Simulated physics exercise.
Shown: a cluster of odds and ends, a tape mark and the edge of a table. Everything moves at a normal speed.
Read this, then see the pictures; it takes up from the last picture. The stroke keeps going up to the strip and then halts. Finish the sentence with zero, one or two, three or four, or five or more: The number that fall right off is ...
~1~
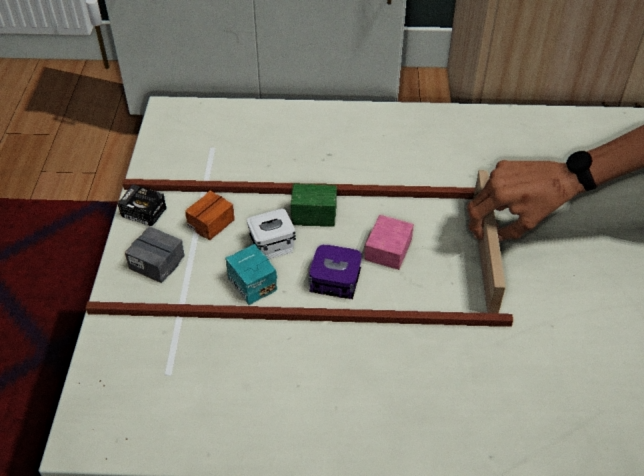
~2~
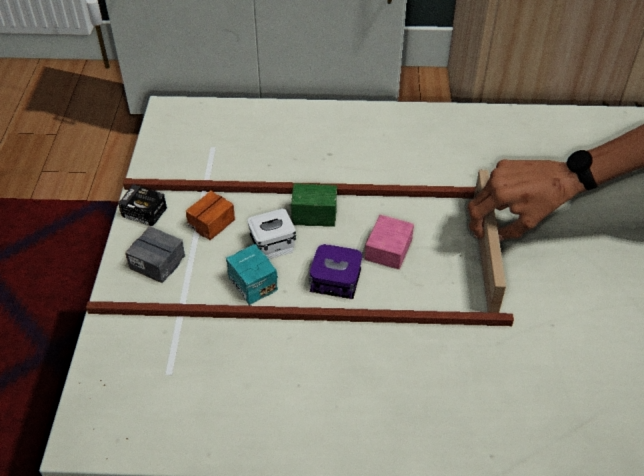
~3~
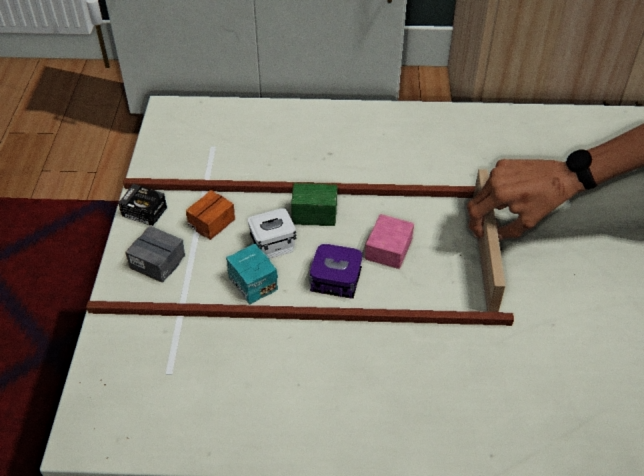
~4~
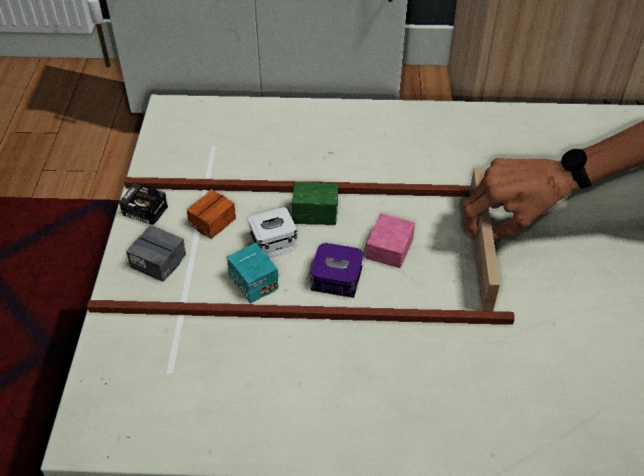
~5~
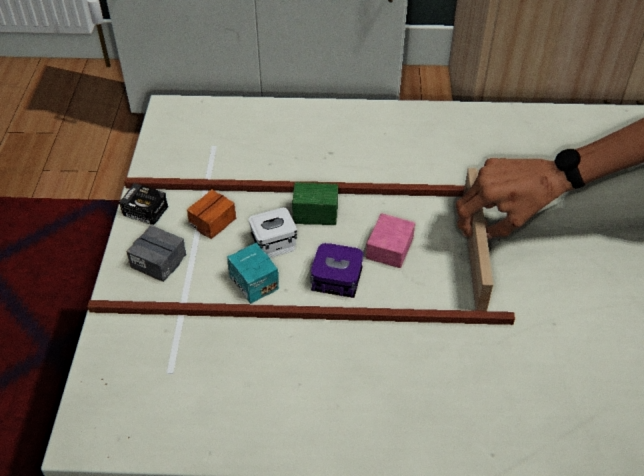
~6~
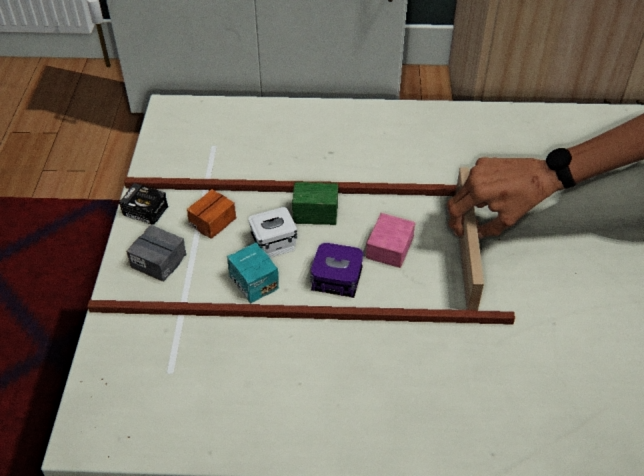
The number that fall right off is one or two.
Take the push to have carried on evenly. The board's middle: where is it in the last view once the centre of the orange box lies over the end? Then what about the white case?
With the orange box it sits around (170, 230), with the white case around (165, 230).
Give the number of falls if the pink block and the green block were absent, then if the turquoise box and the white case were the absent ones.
The count is 1 in the first case and 1 in the second.
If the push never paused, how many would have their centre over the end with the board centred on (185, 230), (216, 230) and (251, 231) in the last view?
Taking the places in turn, the counts are 2, 0 and 0.
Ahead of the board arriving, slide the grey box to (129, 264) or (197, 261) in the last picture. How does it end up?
First spot, it is pushed off; second spot, it is pushed off.
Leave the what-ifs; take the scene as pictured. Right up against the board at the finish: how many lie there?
3 in contact.
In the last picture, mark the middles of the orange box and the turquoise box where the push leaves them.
The orange box finishes at (142, 194); the turquoise box finishes at (125, 262).
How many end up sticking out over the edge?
Looks like 0 of them.
Soon after, none off yet; black box at rest near (144, 204); grey box at rest near (157, 253); orange box at rest near (212, 214).
Then, none off yet; black box at rest near (144, 204); grey box at rest near (157, 253); orange box moved a little near (194, 209).
At rest, the number that fall off is one or two; fallen, grey box and black box.
